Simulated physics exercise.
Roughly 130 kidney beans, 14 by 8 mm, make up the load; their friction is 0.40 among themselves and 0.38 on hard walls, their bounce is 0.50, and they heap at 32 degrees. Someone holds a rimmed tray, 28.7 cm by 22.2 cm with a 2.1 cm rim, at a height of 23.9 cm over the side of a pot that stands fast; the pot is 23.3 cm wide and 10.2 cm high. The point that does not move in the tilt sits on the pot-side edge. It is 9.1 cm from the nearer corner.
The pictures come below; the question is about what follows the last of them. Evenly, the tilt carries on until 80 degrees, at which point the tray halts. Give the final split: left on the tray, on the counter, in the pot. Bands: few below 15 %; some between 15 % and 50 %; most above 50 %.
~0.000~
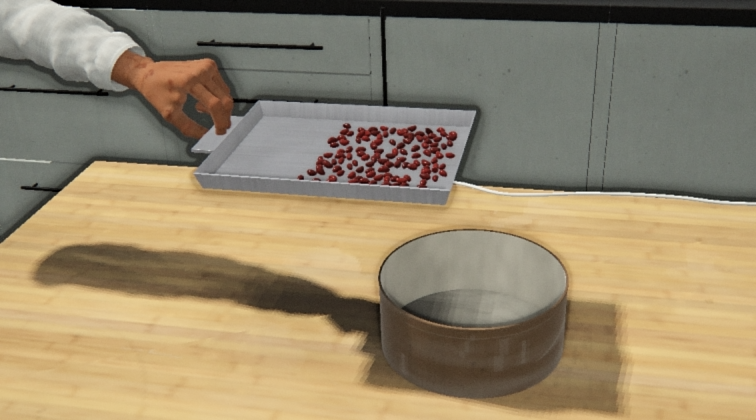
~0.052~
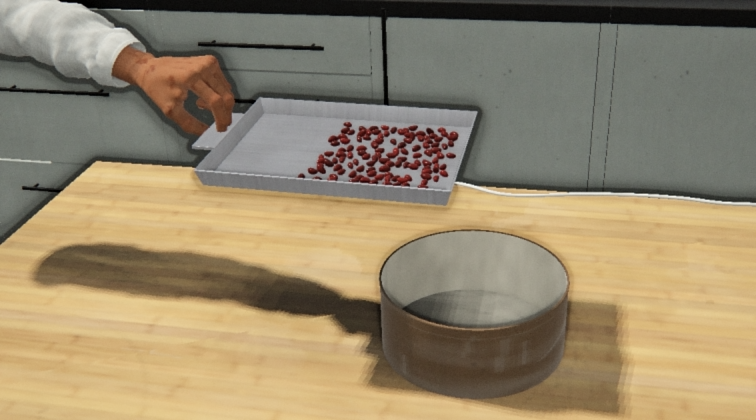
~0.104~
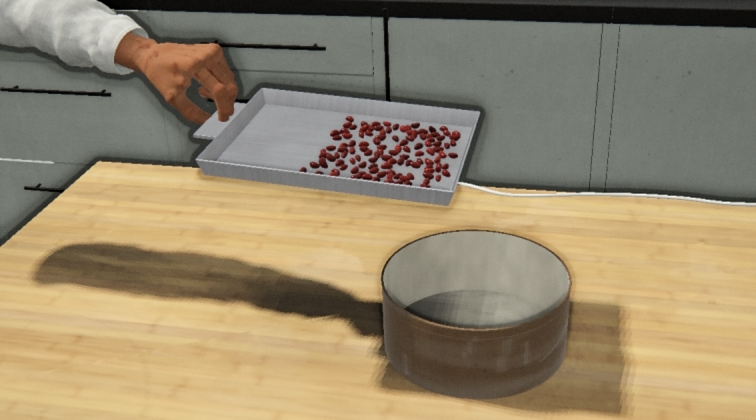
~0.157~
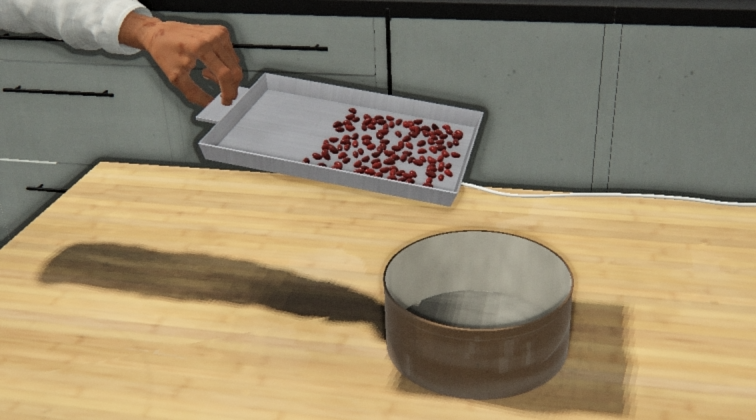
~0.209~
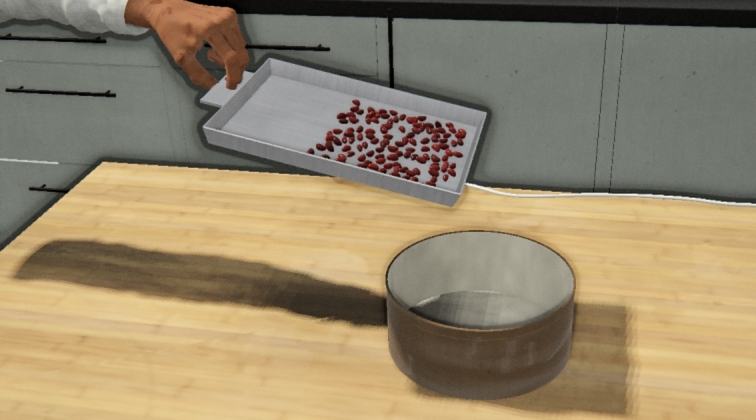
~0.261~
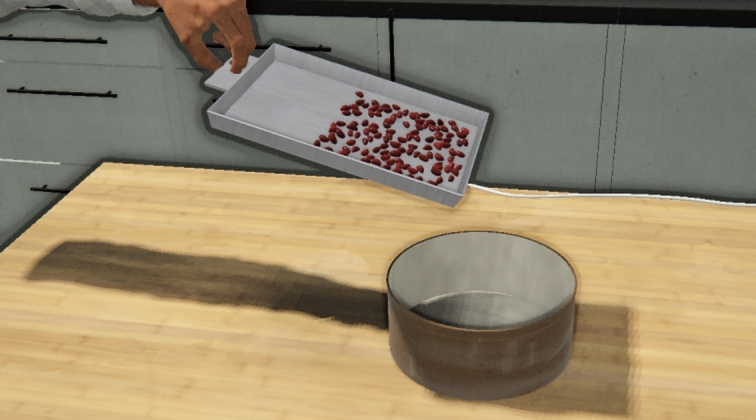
Tray: Some; counter: Few; pot: Most.
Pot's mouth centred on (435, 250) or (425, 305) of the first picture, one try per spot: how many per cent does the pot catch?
Roughly 45 per cent, then 45 per cent.
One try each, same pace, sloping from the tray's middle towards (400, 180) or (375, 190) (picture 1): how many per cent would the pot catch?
First try: About 85 percent; second try: About 85 percent.
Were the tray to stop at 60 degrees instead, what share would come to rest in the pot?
Near 5 %, then.
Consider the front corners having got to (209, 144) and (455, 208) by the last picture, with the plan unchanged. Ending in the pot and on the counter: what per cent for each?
The pot gets 90 and the counter 0.
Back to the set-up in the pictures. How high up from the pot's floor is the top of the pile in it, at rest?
I'd say near 1.0 centimetres.
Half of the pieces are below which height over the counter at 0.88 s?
Height: Around 26 cm.
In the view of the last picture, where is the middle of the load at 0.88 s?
Roughly (466, 160).
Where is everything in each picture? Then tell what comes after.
In the first picture, tray tilt 0 degrees, front corners at (201, 171) and (445, 188); middle of the pieces at (391, 156); pot at (473, 275).
In the second picture, tray tilt 1 degrees, front corners at (201, 168) and (446, 188); middle of the pieces at (392, 156).
In the third picture, tray tilt 4 degrees, front corners at (203, 158) and (449, 189), lowest corner right front; middle of the pieces at (394, 153).
In the fourth picture, tray tilt 8 degrees, front corners at (206, 142) and (452, 189), lowest corner right front; middle of the pieces at (397, 149).
In the fifth picture, tray tilt 12 degrees, front corners at (210, 126) and (456, 190), lowest corner right front; middle of the pieces at (400, 144).
In the sixth picture, tray tilt 17 degrees, front corners at (215, 110) and (458, 191), lowest corner right front; middle of the pieces at (402, 140); pot at (481, 276). Its pace works out near 80 degrees a second.
Then, at 0.64 s, tilt 48 degrees; the tray holds 100 %, the pot 0 %.
After 0.88 s, tilt 67 degrees; the tray holds 95 %, the pot 0 %.
Then, at 1.24 s, tilt 80 degrees; the tray holds 70 %, the pot 15 %.
By 3.6 s all is still; tray 25 %, counter 5 %, pot 70 %.
